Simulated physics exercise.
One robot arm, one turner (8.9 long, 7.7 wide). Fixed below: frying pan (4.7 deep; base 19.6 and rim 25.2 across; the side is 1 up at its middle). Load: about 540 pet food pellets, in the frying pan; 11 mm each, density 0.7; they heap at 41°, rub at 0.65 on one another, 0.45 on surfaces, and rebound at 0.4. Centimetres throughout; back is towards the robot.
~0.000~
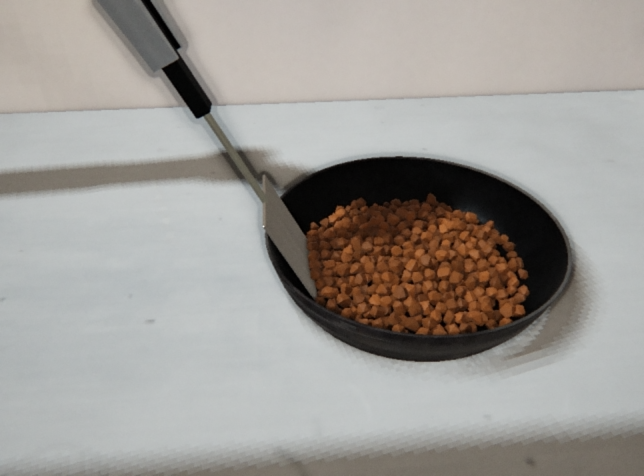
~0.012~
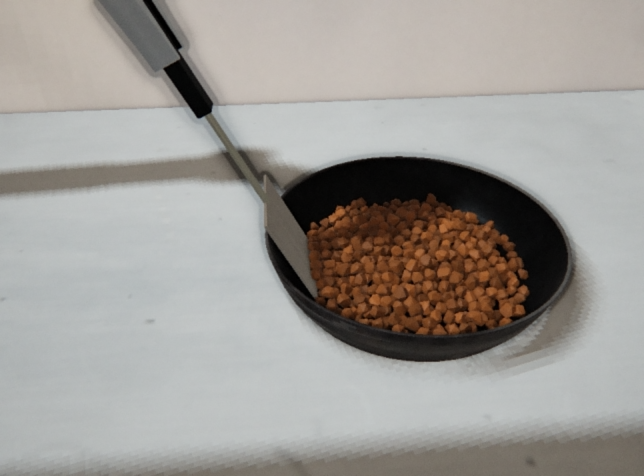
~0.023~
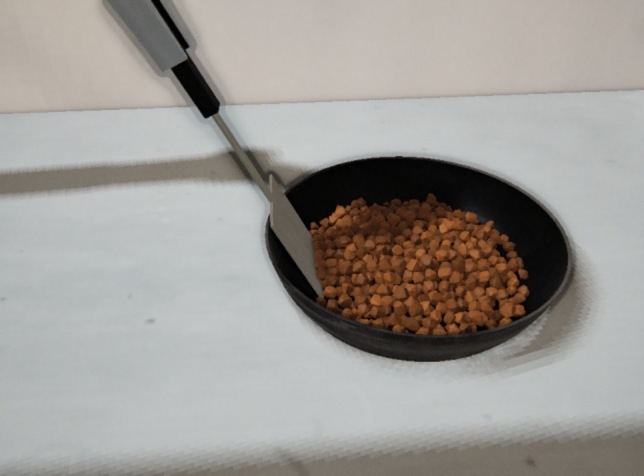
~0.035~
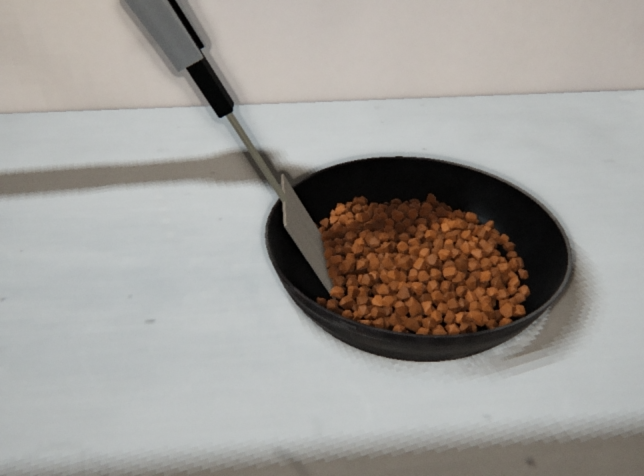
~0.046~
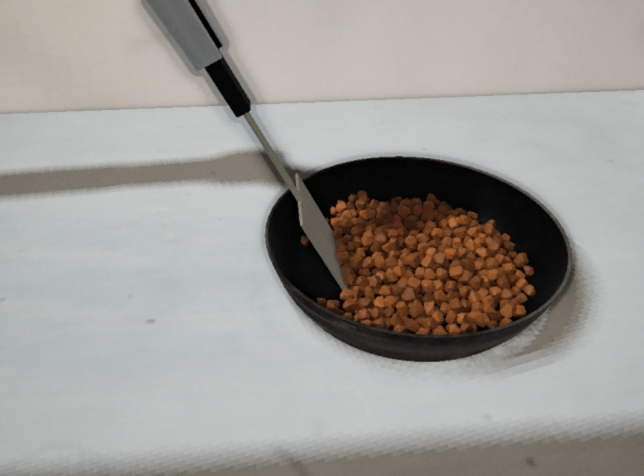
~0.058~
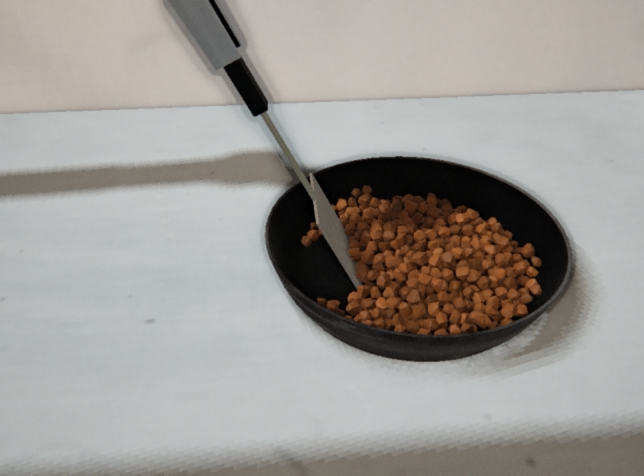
A turner with a gray and black handle rests nearly still at the left side of a black frying pan filled with small brown pellets. It then moves steadily to the right, pushing the nearby pellets along and baring dark pan surface on the left, while a few pellets lie behind its blade.
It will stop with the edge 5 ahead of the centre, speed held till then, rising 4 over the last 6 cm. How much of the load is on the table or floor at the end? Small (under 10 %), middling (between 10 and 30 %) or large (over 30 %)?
Answer: Small; under 10 % of the pet food pellets finish on the table or floor.
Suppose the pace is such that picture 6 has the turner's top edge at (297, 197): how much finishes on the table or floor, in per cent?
About 0 per cent.
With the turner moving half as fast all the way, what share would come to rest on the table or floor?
It would be near 0 per cent.
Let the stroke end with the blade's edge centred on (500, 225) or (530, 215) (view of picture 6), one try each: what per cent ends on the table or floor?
About 15 and 25 per cent.
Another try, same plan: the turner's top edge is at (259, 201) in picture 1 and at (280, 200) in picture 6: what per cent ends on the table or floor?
Some 0 per cent.
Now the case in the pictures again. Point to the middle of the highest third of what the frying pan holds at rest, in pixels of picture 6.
Near (496, 239).
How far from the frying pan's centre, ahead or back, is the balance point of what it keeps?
Roughly 4.5 cm ahead.
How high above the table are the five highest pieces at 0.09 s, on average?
About 5 cm.
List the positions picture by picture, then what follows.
In the first frame, turner top edge at (264, 199), sloping 64°; upper third of the load around (417, 254), from x 305 to 525, top at y 200; 536 in the frying pan.
In the second frame, turner top edge at (265, 199), sloping 64°; upper third of the load around (416, 253), from x 305 to 525, top at y 200.
In the third frame, turner top edge at (271, 198), sloping 64°; upper third of the load around (412, 254), from x 305 to 525, top at y 200.
In the fourth frame, turner top edge at (283, 198), sloping 64°; upper third of the load around (413, 248), from x 305 to 525, top at y 200.
In the fifth frame, turner top edge at (299, 197), sloping 64°; upper third of the load around (416, 244), from x 305 to 530, top at y 195.
In the sixth frame, turner top edge at (314, 196), sloping 64°; upper third of the load around (421, 242), from x 305 to 535, top at y 190; 536 in the frying pan.
By 0.09 s, sloping 64°, highest piece 6 above the table; 536 in the frying pan.
By 0.11 s, sloping 64°, highest piece 7 above the table; 536 in the frying pan.
By 0.33 s, sloping 64°, highest piece 6 above the table; 502 in the frying pan, 29 on the table or floor, 5 on the blade or in flight.
By 1.38 s, sloping 64°, highest piece 5 above the table; 502 in the frying pan, 34 on the table or floor.
Final count, 502 in the frying pan, 34 on the table or floor. That is 6 % on the table or floor.
